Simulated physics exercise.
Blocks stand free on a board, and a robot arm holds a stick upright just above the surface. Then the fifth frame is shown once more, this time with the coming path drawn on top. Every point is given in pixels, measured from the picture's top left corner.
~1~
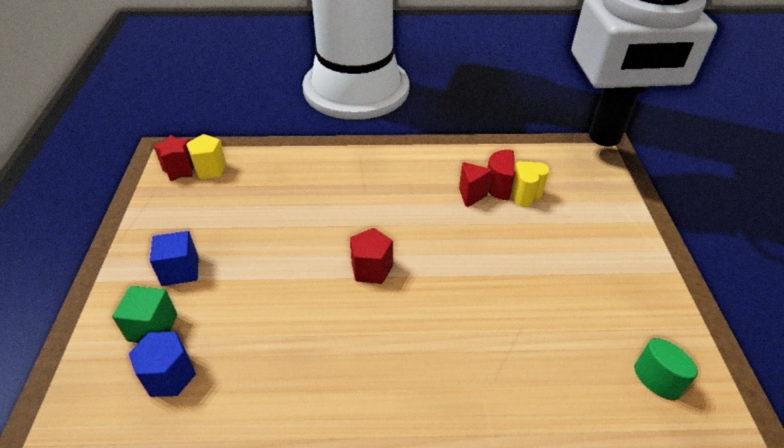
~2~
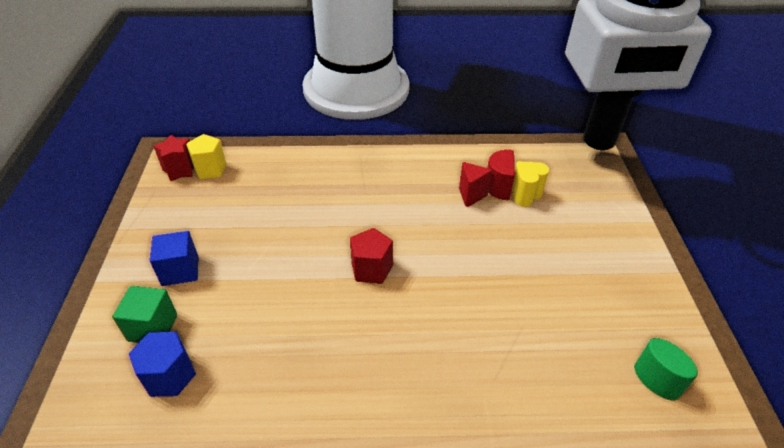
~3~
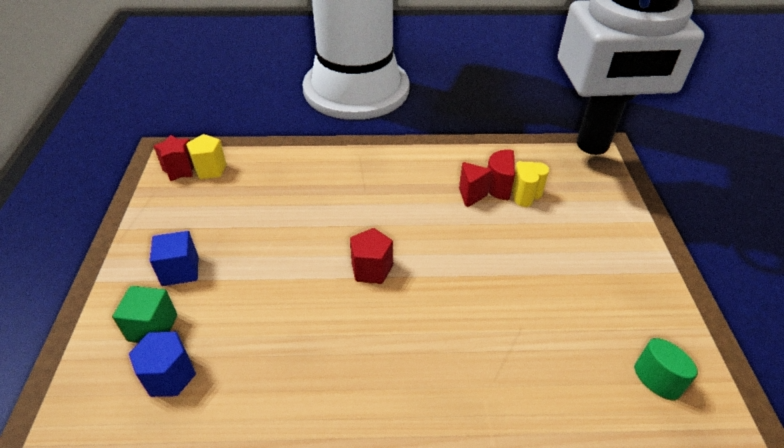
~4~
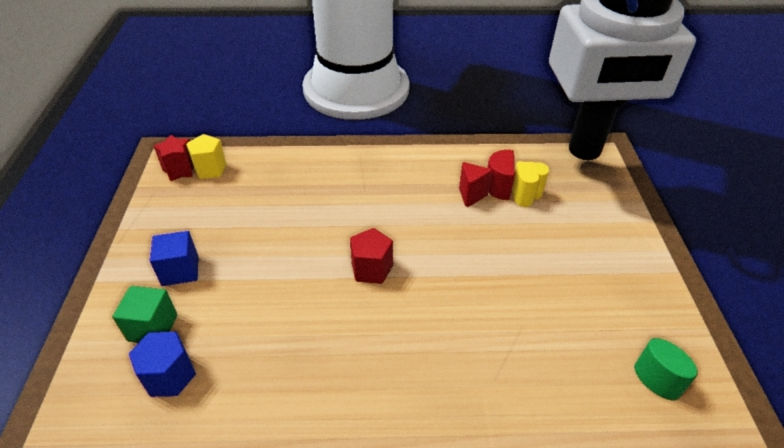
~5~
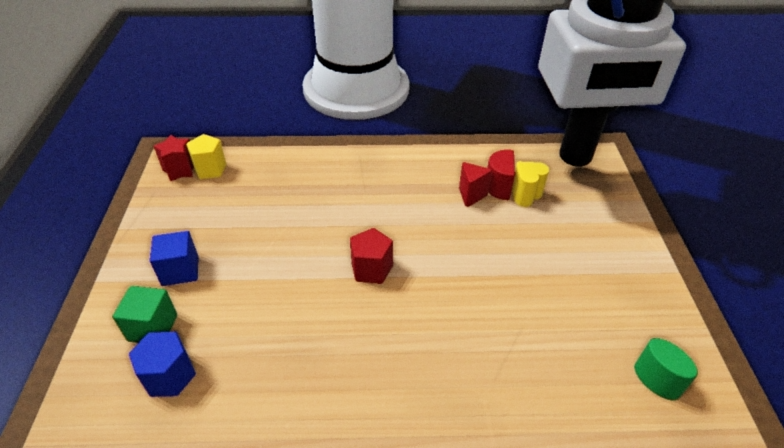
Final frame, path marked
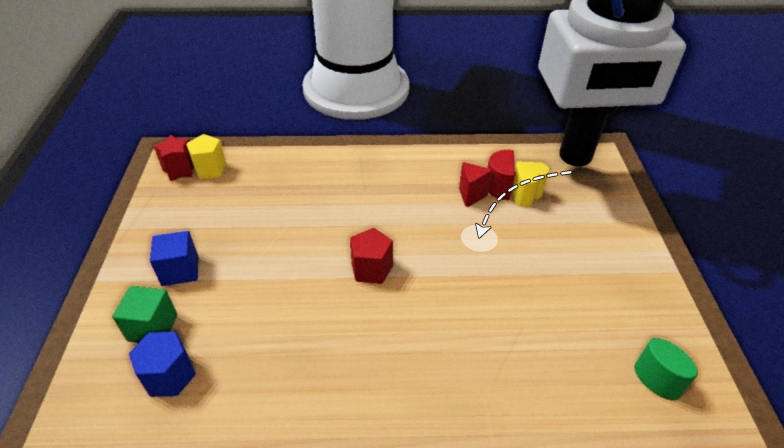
On a wooden board scattered with red, yellow, blue and green blocks, a robot arm holding a black stick upright moved slightly left and toward the viewer near the top right corner, touching nothing.
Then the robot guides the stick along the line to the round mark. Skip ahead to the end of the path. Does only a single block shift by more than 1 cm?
Answer: No.
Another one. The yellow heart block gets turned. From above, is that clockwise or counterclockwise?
If we look at it from overhead, the yellow heart block pivots counter-clockwise.
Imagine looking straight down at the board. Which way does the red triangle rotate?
The answer is clockwise.
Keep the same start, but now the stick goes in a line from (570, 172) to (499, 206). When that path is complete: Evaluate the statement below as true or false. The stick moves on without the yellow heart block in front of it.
Answer: False.
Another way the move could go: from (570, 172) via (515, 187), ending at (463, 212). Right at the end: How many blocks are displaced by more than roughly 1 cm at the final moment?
Here I'd predict at least three blocks moving more than 1 cm.
Path on the board, from (570, 172) via (527, 182) and (495, 204), ending at (479, 238).
The first path, step by step. One third of the way, stick at (531, 167); yellow heart block at (528, 175).
Two thirds of the way, stick at (498, 189); red triangle at (444, 179), turned 75° clockwise; red D-shaped block at (470, 181); yellow heart block at (512, 200), turned 30° anticlockwise.
At the end, stick at (482, 223); red triangle at (436, 180), turned 90° clockwise; red D-shaped block at (461, 186), turned 15° clockwise; yellow heart block at (516, 222), turned 75° anticlockwise.
